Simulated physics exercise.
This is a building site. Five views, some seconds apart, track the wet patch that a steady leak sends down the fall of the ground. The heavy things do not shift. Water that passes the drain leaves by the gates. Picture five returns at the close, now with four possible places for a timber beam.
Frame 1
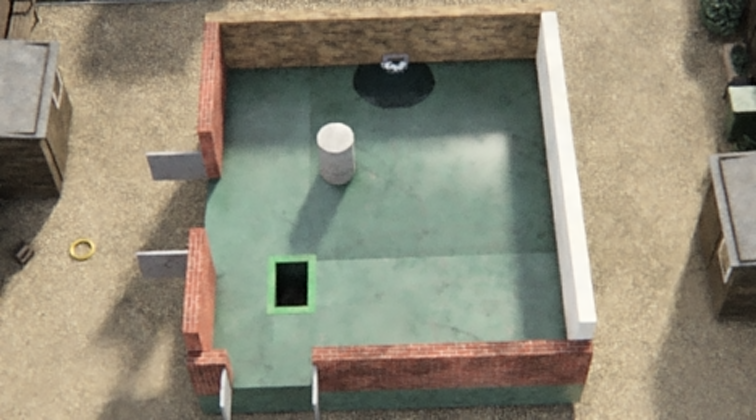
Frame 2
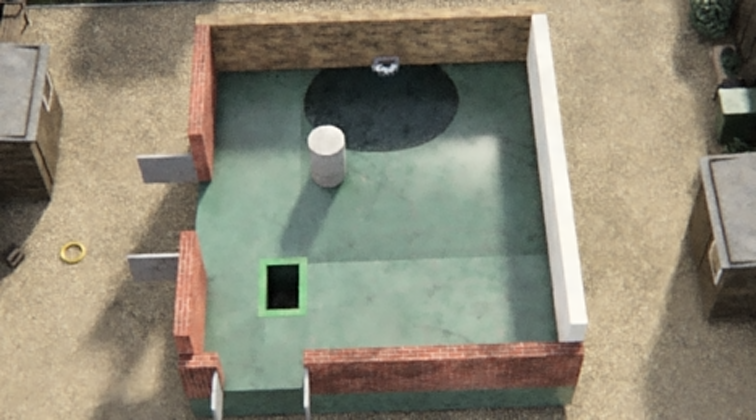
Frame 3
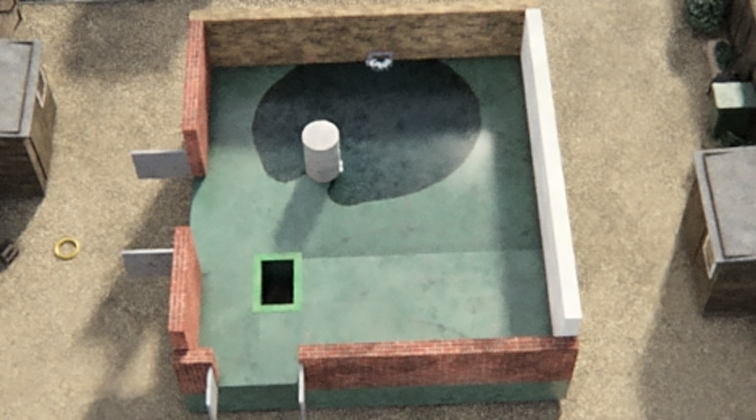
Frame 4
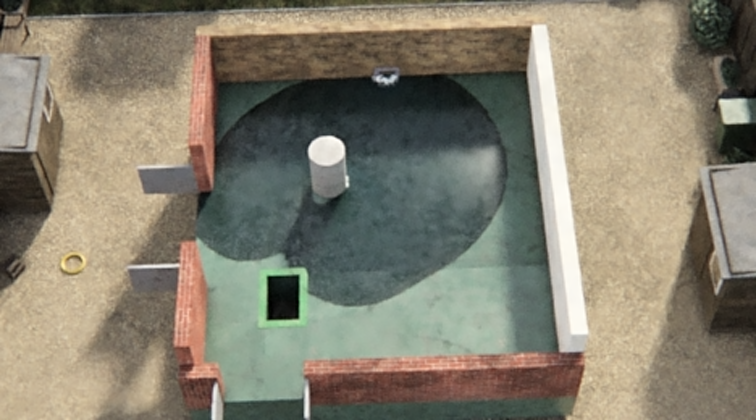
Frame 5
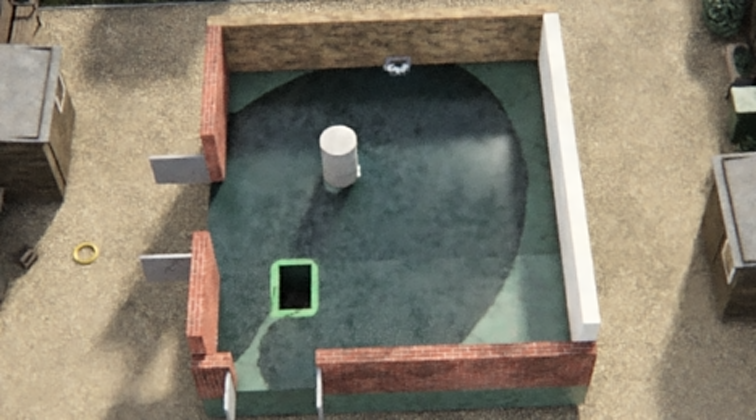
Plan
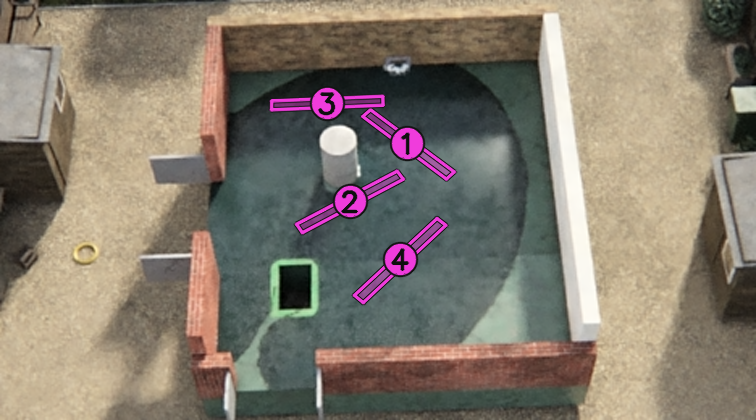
The footage shows a dark patch of water spreading from an outfall at the back wall of a walled green floor, passing around a pale cylinder, then reaching the green-edged gully and entering it near the open gates.
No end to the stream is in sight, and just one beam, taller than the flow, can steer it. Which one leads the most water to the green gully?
Take 4.
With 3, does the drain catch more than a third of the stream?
No, it does not.
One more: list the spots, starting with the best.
The order is 4, 3, 1, 2.
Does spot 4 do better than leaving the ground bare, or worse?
Better.
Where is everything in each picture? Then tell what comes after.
The first frame shows outfall at (396, 59); green gully at (292, 284); open gate at (274, 373); open gate at (219, 224); 3 % of the ground under water, visible out to (410, 102); green gully still dry.
In the second frame, 12 % of the ground under water, visible out to (355, 144); green gully still dry.
In the third frame, 26 % of the ground under water, visible out to (357, 200); green gully still dry.
In the fourth frame, 50 % of the ground under water, visible out to (351, 299); green gully still dry.
In the fifth frame, 72 % of the ground under water, visible out to (240, 336); green gully taking water.
In magenta, 1 from (366, 113) to (450, 175); 2 from (299, 228) to (400, 175); 3 from (271, 105) to (382, 100); 4 from (358, 298) to (441, 221).
With 1, about 18 % of the stream goes into the green gully, about 82 % out by the gates.
With 2, about 13 % of the stream goes into the green gully, about 87 % out by the gates.
With 3, about 25 % of the stream goes into the green gully, about 75 % out by the gates.
With 4, about 32 % of the stream goes into the green gully, about 67 % out by the gates.
